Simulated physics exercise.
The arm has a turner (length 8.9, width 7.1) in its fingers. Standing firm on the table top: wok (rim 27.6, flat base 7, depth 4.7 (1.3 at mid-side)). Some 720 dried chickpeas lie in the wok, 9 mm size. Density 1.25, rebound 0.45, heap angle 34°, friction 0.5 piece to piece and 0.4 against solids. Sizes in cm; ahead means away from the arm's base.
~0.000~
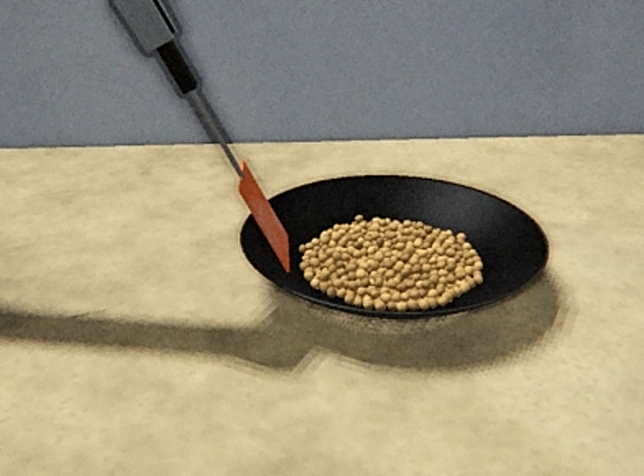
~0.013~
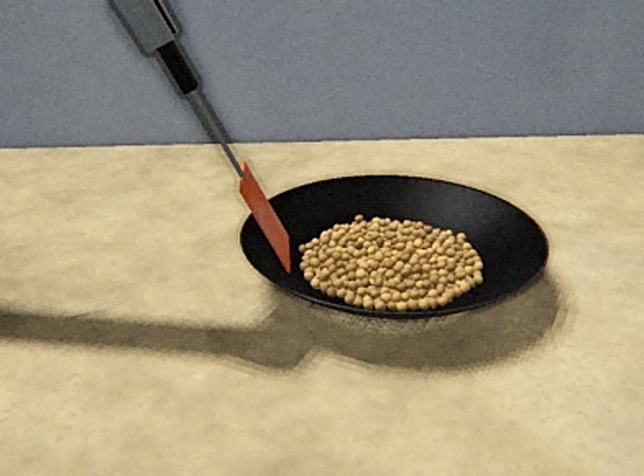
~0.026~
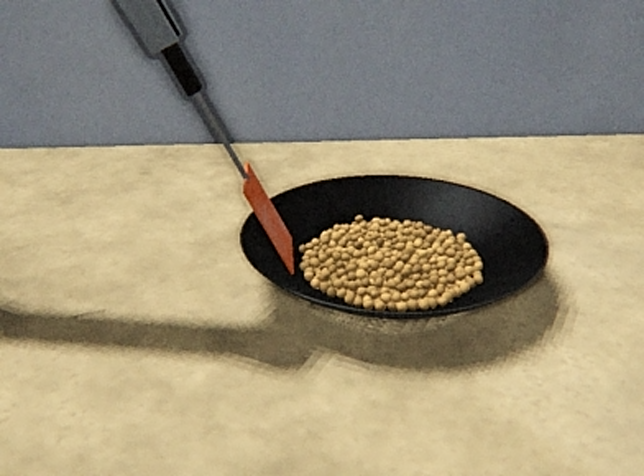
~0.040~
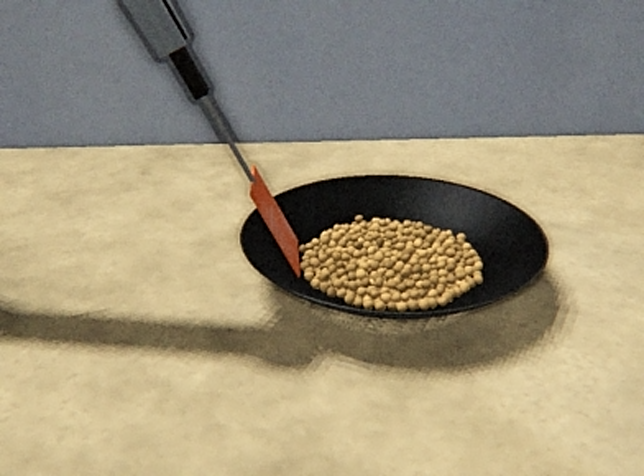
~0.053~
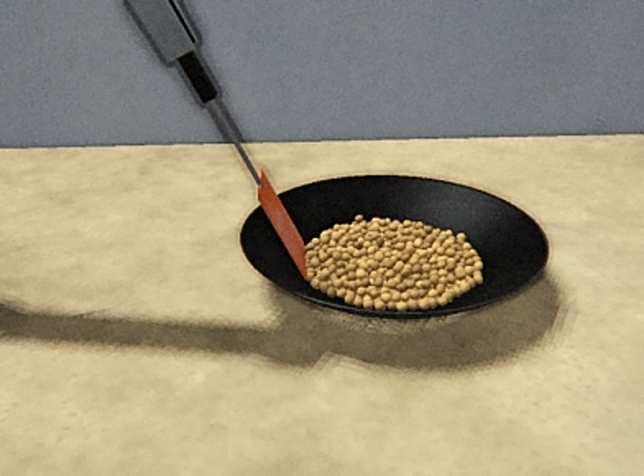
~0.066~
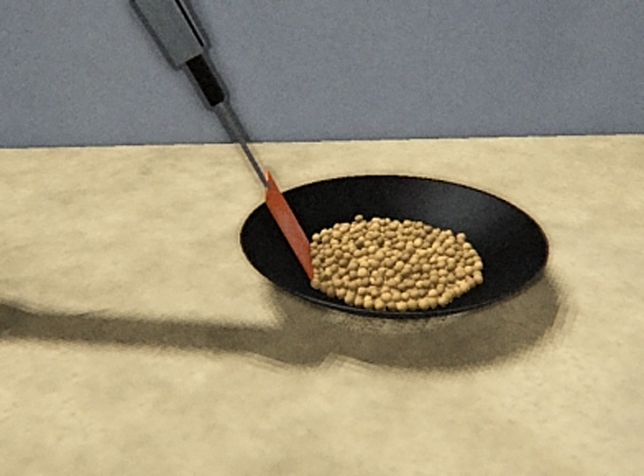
We see a robotic arm holding an orange-red turner at the left side of a black wok of dried chickpeas; the turner shifts slightly right, reaching the heap's near left edge, while the chickpeas barely move.
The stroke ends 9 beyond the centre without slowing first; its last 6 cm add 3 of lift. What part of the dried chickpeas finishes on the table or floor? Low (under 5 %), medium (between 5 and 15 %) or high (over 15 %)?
Answer: Medium; between 5 and 15 % of the dried chickpeas finish on the table or floor.
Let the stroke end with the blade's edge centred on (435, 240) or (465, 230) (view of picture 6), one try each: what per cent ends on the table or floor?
About 0 and 0 per cent.
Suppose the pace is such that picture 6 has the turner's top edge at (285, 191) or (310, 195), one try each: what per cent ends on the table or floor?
About 25 and 40 per cent.
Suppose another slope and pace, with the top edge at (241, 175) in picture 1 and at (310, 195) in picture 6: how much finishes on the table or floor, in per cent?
About 40 per cent.
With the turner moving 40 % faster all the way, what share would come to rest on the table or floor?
In that case some 20 per cent.
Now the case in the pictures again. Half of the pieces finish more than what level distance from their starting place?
Some 4 cm.
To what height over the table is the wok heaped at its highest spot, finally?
Some 5.5 cm.
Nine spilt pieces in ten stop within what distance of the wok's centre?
About 25 cm.
After 0.20 s, sloping 64°, highest piece 4 above the table; 723 in the wok.
After 0.32 s, sloping 64°, highest piece 6 above the table; 723 in the wok.
After 0.59 s, sloping 64°, highest piece 5 above the table; 669 in the wok, 52 on the table or floor, 2 on the blade or in flight.
After 1.64 s, sloping 64°, highest piece 5 above the table; 668 in the wok, 55 on the table or floor.
At rest, 668 in the wok, 55 on the table or floor. That is 8 % on the table or floor.
